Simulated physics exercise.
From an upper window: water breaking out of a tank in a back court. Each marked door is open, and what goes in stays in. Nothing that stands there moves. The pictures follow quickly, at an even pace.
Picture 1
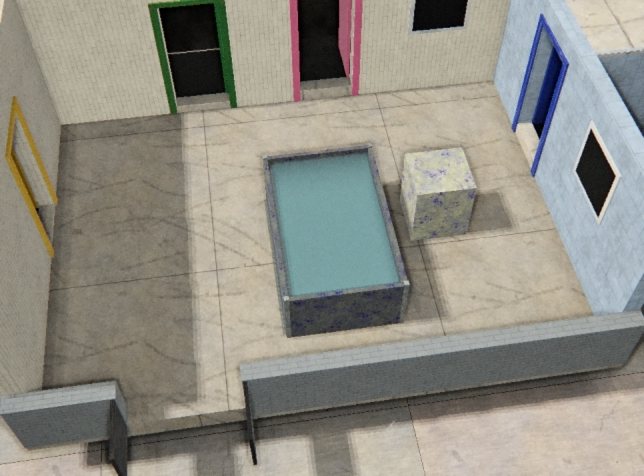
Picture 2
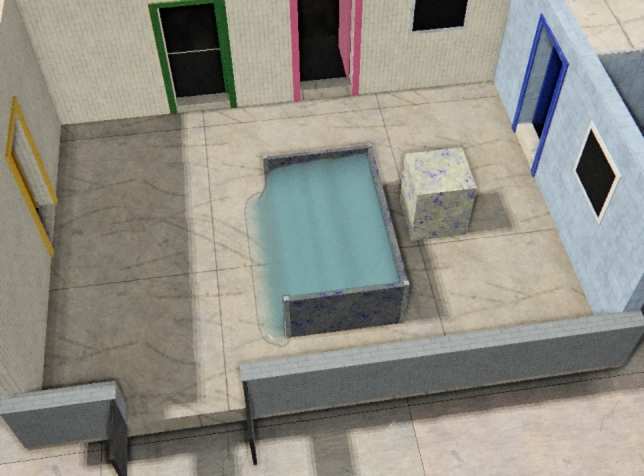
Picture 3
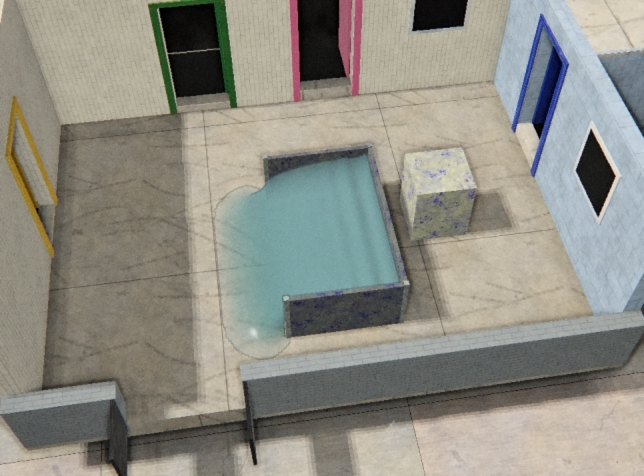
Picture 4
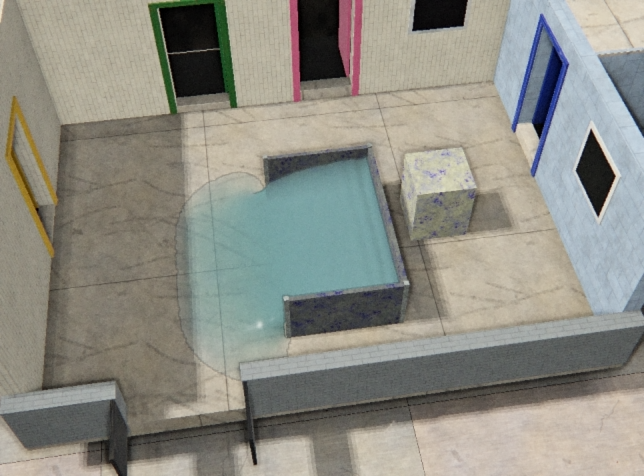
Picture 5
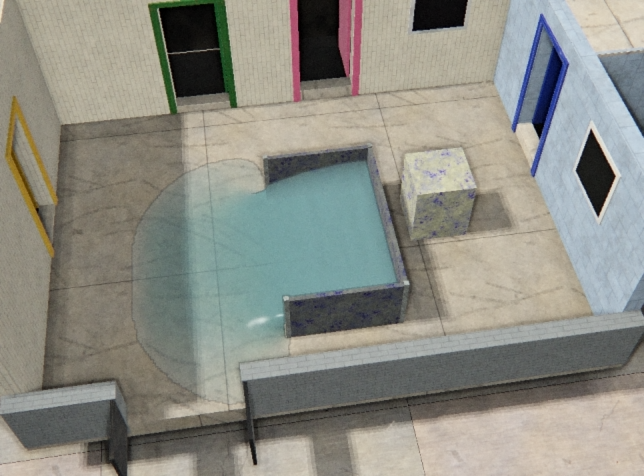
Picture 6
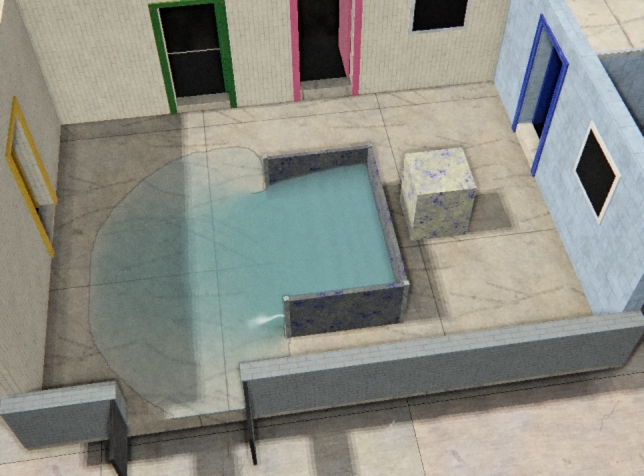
We see, from above, a stone tank of still water in a walled court beside a speckled block; its left side gives way, and water pours out leftward, spreading in a widening rounded sheet across the paving into the shadow.
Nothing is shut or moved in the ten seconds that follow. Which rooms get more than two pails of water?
One by one: The yellow door takes more than that; the green door stays under that; the blue door stays under that; the pink door stays under that.
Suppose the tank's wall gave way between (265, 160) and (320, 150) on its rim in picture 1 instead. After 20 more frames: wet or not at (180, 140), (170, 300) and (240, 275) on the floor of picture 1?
One after the other: Flooded, not flooded, no water.
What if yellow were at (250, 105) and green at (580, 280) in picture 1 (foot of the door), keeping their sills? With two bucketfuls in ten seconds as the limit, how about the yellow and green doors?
My reading: The yellow door passes that mark; the green door is under.
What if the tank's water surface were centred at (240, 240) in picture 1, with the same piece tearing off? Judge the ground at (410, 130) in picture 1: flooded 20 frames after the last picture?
At that place: Dry.
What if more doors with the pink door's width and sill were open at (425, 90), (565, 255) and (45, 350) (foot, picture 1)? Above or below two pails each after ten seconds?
One after the other: Holds, lets less in, floods.
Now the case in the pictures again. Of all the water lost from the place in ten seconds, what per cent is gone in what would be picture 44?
Near 90 in a hundred.
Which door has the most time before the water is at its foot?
Last comes the blue one.
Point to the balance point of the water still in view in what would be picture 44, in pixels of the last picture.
At about (222, 220).
A moment on, water covers 45 % of the floor; the yellow door over two buckets in, the green door not reached, the blue door not reached, the pink door not reached.
Next, water covers 45 % of the floor; the yellow door far over two buckets in, the green door wet at the sill, nothing in, the blue door not reached, the pink door not reached.
Then, water covers 45 % of the floor; the yellow door far over two buckets in, the green door wet at the sill, nothing in, the blue door not reached, the pink door not reached.
Later, water covers 80 % of the floor; the yellow door far over two buckets in, the green door wet at the sill, nothing in, the blue door not reached, the pink door wet at the sill, nothing in.
In the end, water covers 95 % of the floor; the yellow door far over two buckets in, the green door wet at the sill, nothing in, the blue door wet at the sill, nothing in, the pink door wet at the sill, nothing in.
